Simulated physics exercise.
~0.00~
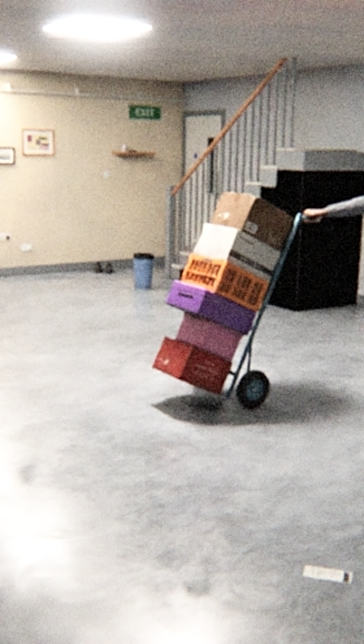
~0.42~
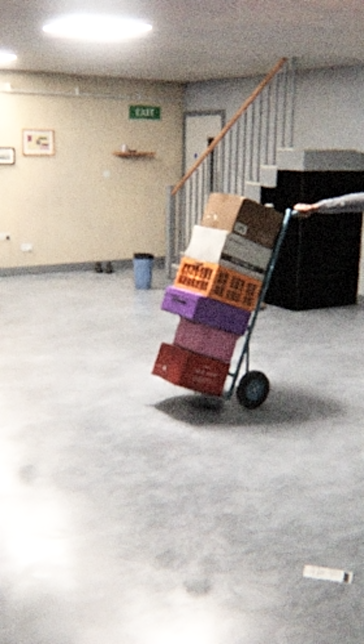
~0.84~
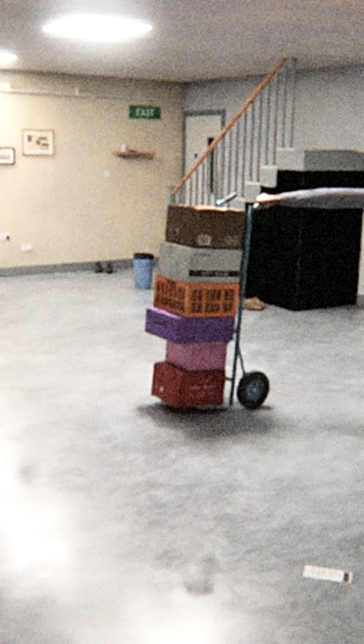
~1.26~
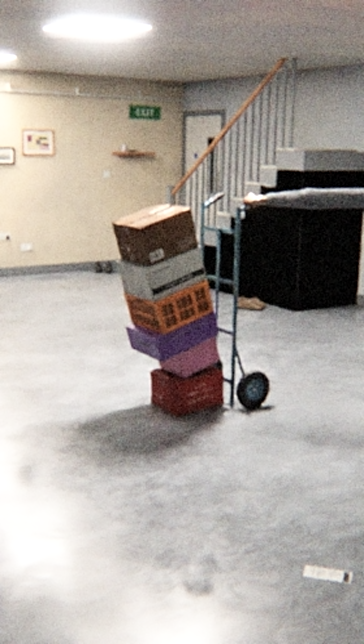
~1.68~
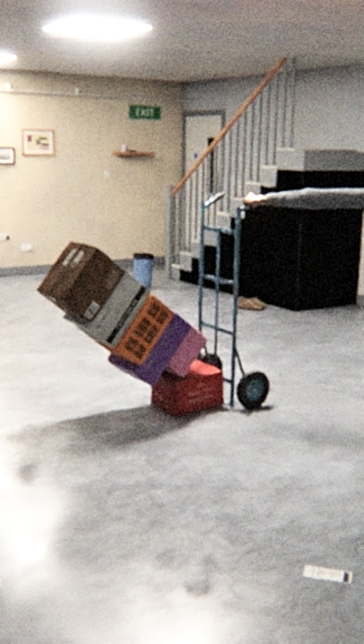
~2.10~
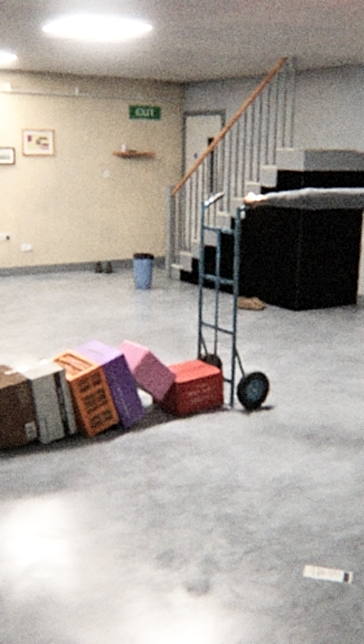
In a hall, a hand tips a loaded hand truck upright and its stack topples left.
